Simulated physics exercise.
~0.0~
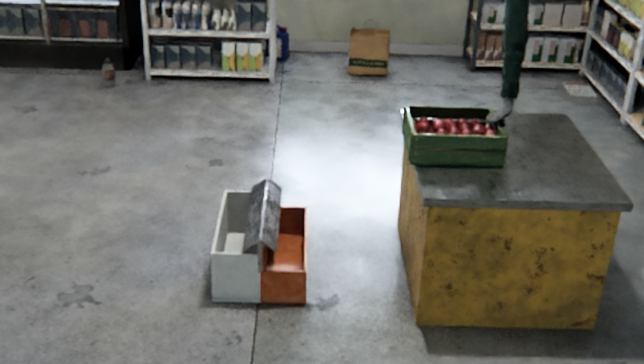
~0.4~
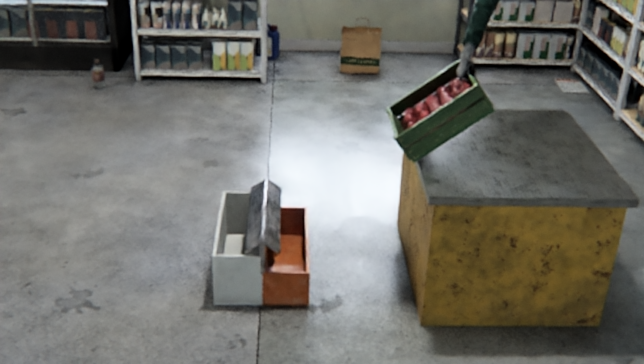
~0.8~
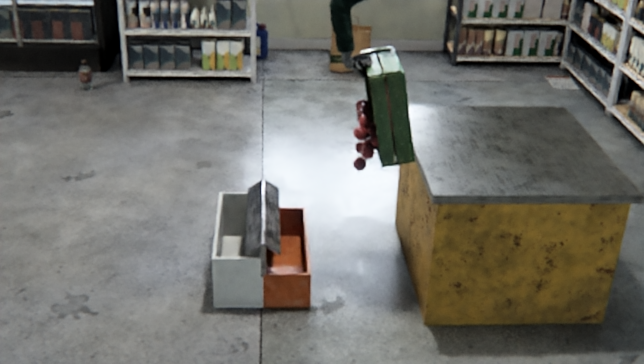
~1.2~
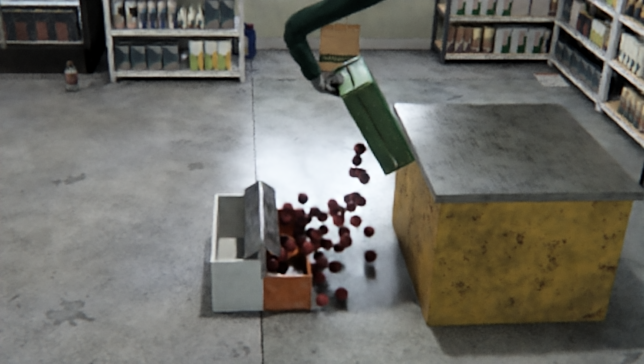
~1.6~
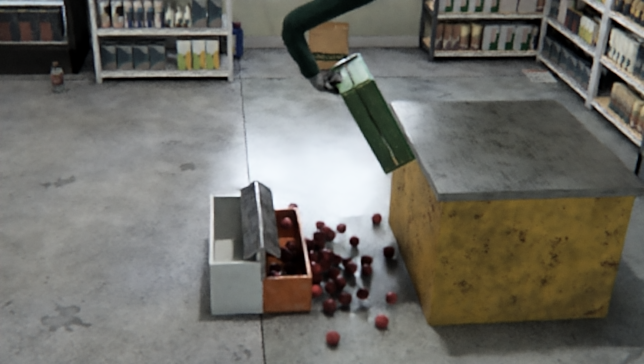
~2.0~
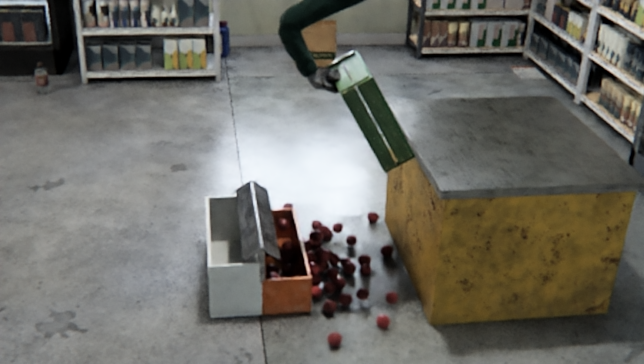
In a storeroom with a grey concrete floor and stocked shelves along the back, a green box of red apples sits on a yellow bench with a dark top. A dark green mechanical arm lifts the box and tips it leftward, swinging it off the bench's edge. The first apples slip out, then a stream pours down toward an orange tote and the white bin joined to its left. Some drop into the tote, while many strike the floor between it and the bench. The arm holds the box steeply tilted as the scattered apples settle, with none visible in the white bin.
